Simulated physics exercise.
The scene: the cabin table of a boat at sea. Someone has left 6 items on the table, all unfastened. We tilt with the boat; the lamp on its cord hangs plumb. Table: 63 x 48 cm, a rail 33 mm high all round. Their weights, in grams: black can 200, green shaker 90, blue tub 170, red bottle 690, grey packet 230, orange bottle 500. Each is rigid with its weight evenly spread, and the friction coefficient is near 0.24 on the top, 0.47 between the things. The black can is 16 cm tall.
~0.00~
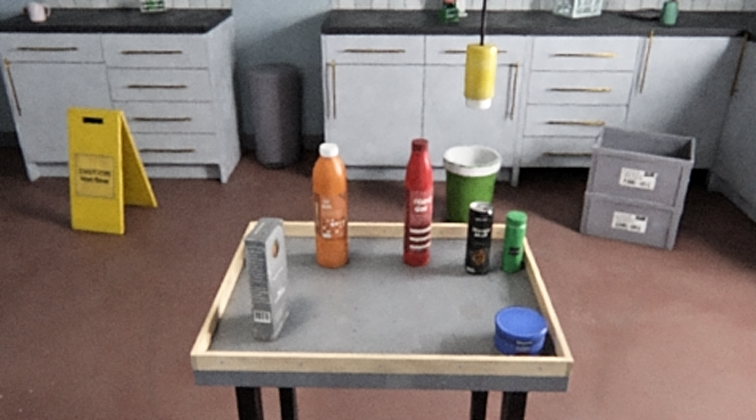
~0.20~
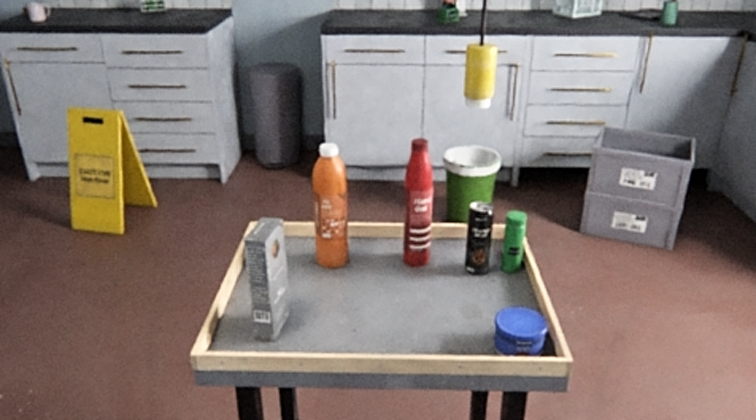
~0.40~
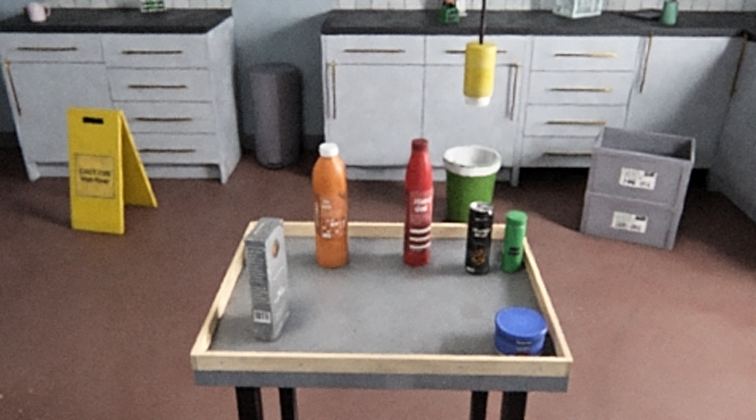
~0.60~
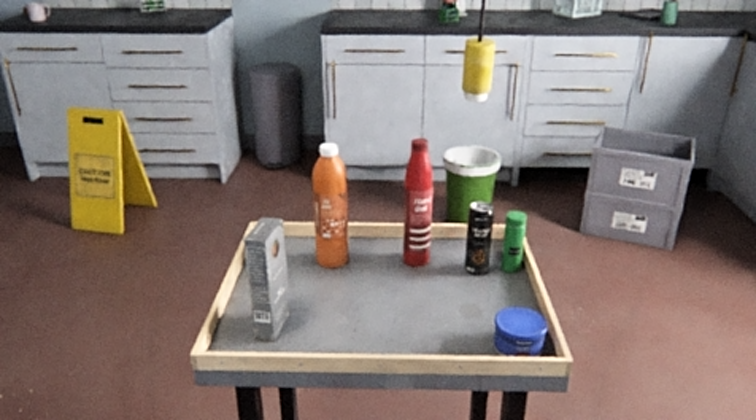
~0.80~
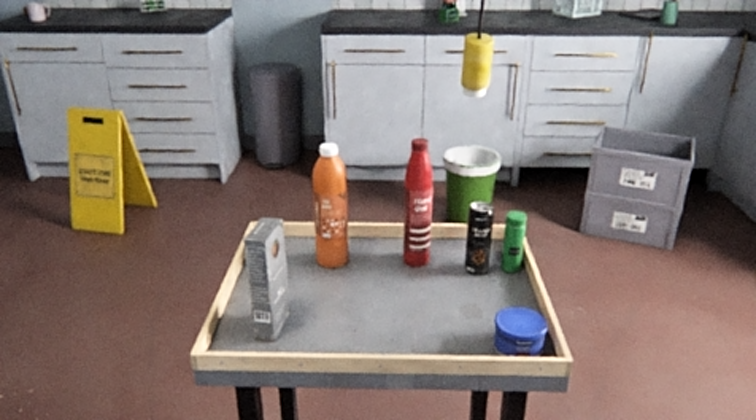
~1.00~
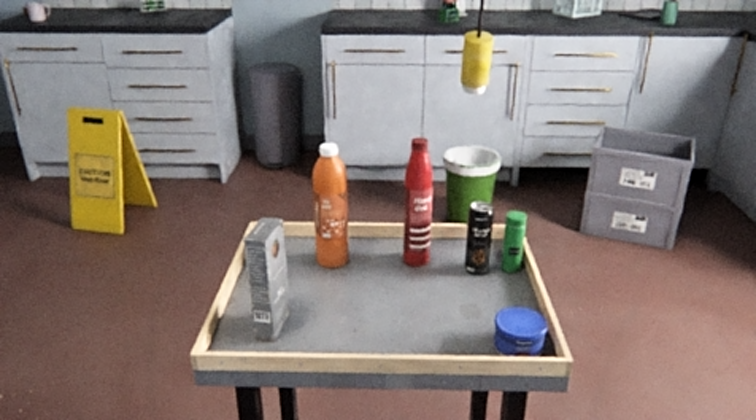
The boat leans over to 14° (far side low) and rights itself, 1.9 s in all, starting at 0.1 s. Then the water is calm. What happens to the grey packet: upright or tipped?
The grey packet is still upright.
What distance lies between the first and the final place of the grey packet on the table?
Some 1 cm.
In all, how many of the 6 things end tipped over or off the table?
1 of them.
By 1.60 s, floor tilted 5°, far side down; red bottle now off the table.
By 1.80 s, floor tilted 1°, far side down.
By 2.00 s, boat level.
When it is over (2.5 s), off the table and tipped over, red bottle; the other 5 within 5 cm of the start. In the last view, grey packet near (269, 277).
